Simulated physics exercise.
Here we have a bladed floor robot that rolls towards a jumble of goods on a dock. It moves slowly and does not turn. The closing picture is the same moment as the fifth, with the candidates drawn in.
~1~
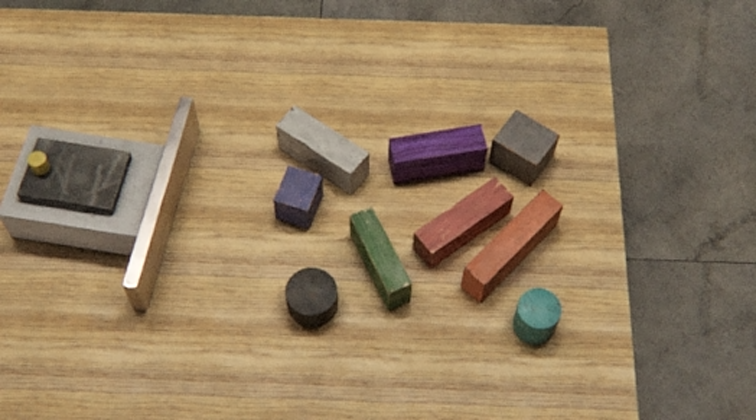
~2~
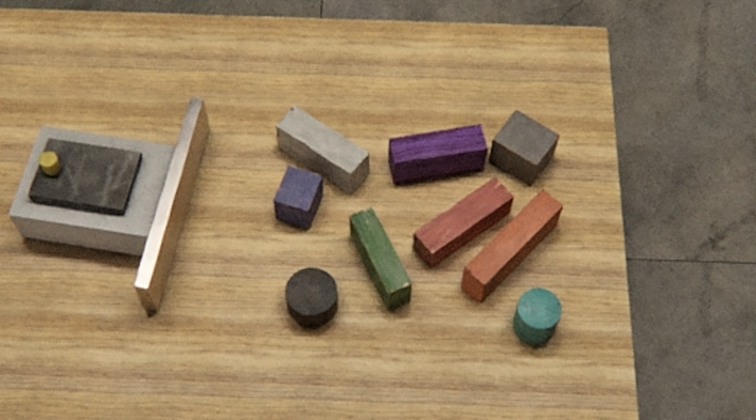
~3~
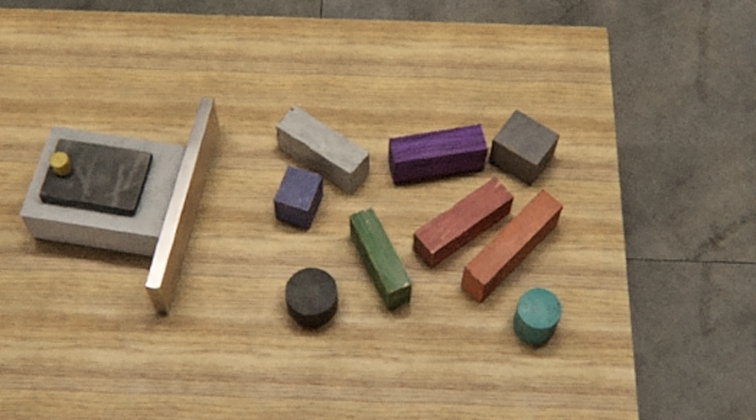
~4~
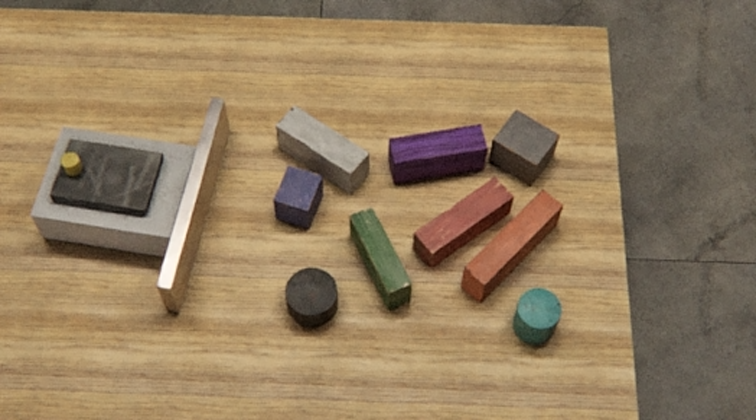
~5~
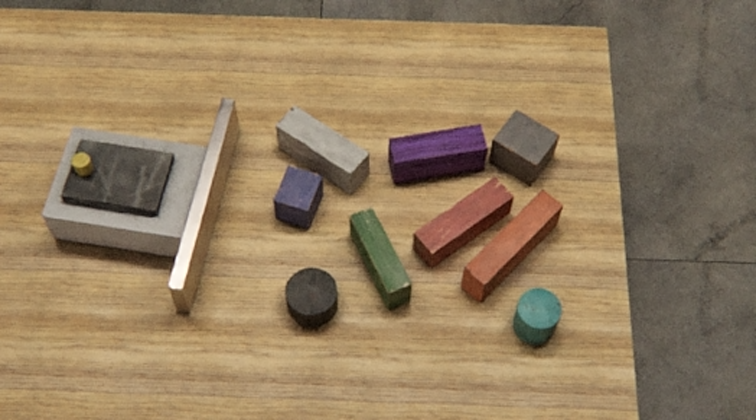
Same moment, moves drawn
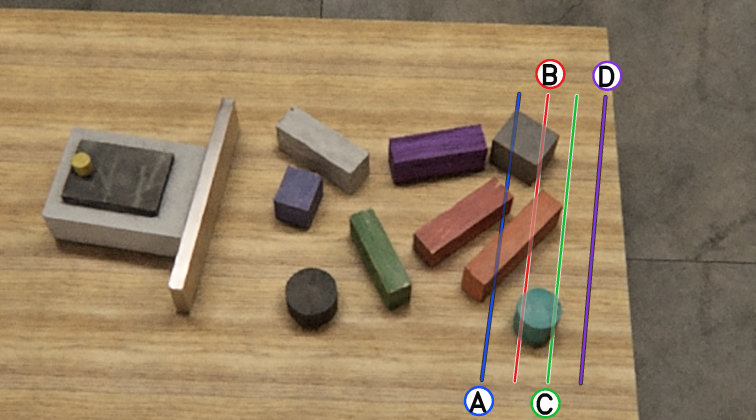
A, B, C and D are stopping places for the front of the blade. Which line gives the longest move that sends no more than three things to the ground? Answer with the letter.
C is the last line within the limit.
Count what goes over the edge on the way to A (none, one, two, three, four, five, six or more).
The count is none.
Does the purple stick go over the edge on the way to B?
No.
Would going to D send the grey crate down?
By then, yes.
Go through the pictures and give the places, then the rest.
Turquoise canister (537, 316); white bar (323, 150); red bar (463, 222), in the first frame.
Robot (93, 176); green bar (380, 258), in the second frame.
Robot (104, 176); purple stick (437, 154), in the third frame.
Robot (114, 177); black canister (312, 297), in the fourth frame.
Robot (126, 177); turquoise canister (537, 316); white bar (323, 150); red bar (463, 222), in the fifth frame.
On the copy, A at (502, 227); B at (533, 228); C at (563, 229); D at (594, 230).
On C. First, robot (254, 181); grey crate (530, 147); black canister (349, 302).
Then, robot (384, 186); grey crate (564, 138); orange bar (559, 258).
Finally, robot (487, 189); grey crate over the edge; red bar over the edge; three fallen.
By contrast, A is within the limit but short; B is within the limit but short; D drops five.
